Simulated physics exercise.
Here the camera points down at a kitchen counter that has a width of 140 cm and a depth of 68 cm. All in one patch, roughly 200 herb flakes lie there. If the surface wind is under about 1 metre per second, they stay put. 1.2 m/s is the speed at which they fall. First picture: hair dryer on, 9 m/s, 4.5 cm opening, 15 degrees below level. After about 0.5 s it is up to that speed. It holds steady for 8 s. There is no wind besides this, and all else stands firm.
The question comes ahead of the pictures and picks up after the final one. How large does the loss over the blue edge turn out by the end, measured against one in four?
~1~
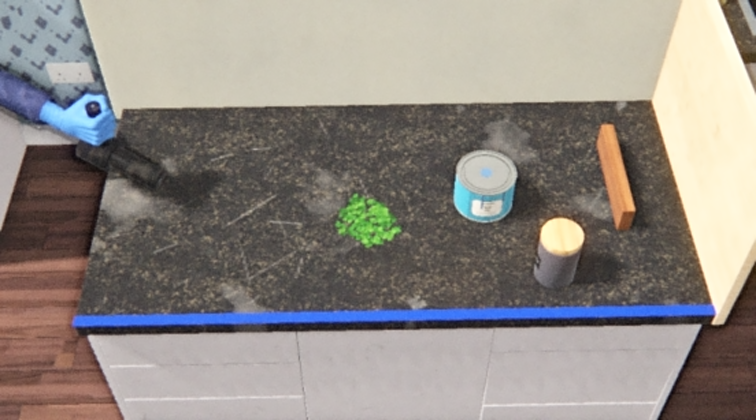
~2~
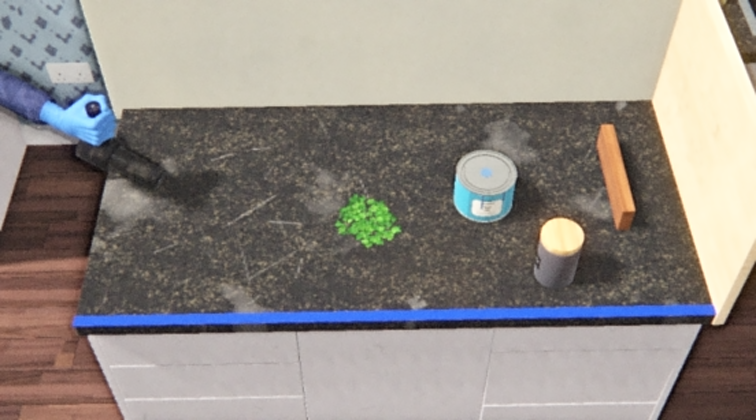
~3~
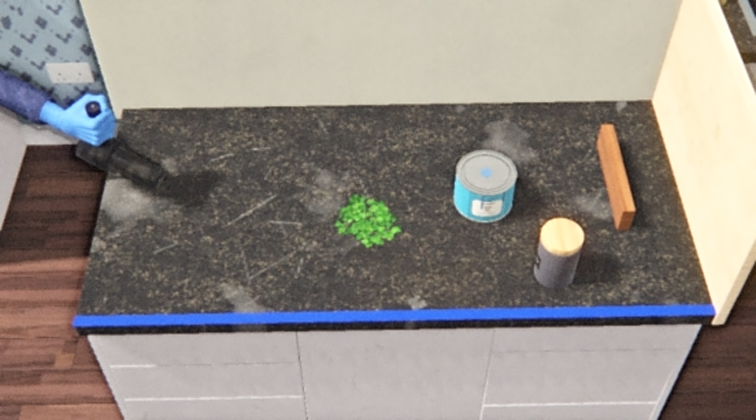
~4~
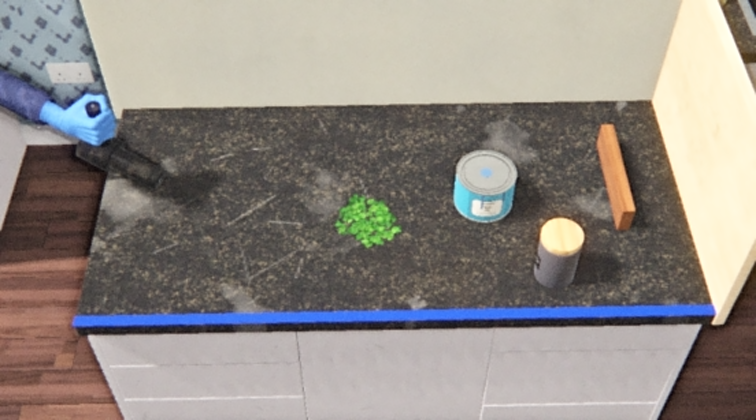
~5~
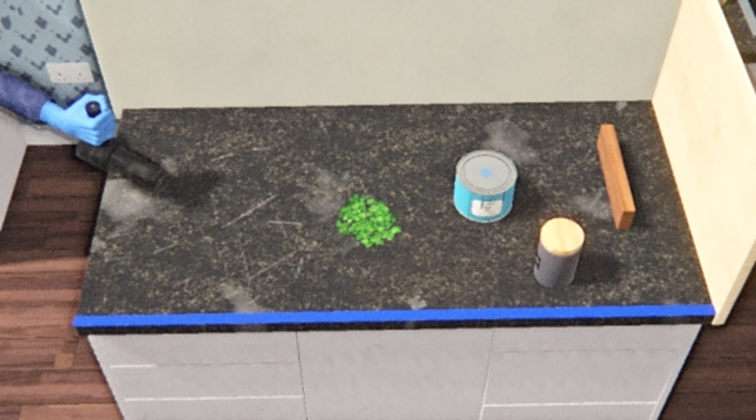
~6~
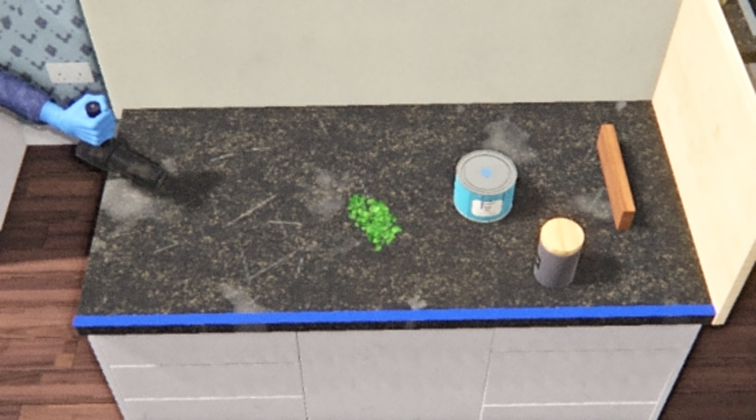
A quarter or less goes over that edge.
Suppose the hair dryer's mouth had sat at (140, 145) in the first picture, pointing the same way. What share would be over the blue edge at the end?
That would come to roughly 30 %.
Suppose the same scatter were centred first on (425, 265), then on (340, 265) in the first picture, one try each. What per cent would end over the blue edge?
About 80 and 90 in a hundred, in that order.
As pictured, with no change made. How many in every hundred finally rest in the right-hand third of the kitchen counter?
I'd estimate around 80 per cent.
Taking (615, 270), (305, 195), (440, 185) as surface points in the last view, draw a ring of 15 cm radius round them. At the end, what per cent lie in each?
20 %, 0 %, 20 %.
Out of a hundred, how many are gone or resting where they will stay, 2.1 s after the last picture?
Roughly 30 % of them.
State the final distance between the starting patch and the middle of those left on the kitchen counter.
I'd say around 60 cm.
Then, 1.2 s after the last picture the count stands so, 2 % are over the blue edge; the middle of those still in play is near (607, 219).
Then, 2.1 s after the last picture the count stands so, 2 % are over the blue edge; the middle of those still in play is near (613, 220).
Then, 4.0 s after the last picture the count stands so, 2 % are over the blue edge; the middle of those still in play is near (613, 221).
Then, 7.6 s after the last picture, at the end, 2 % are over the blue edge; the middle of those still in play is near (613, 222).
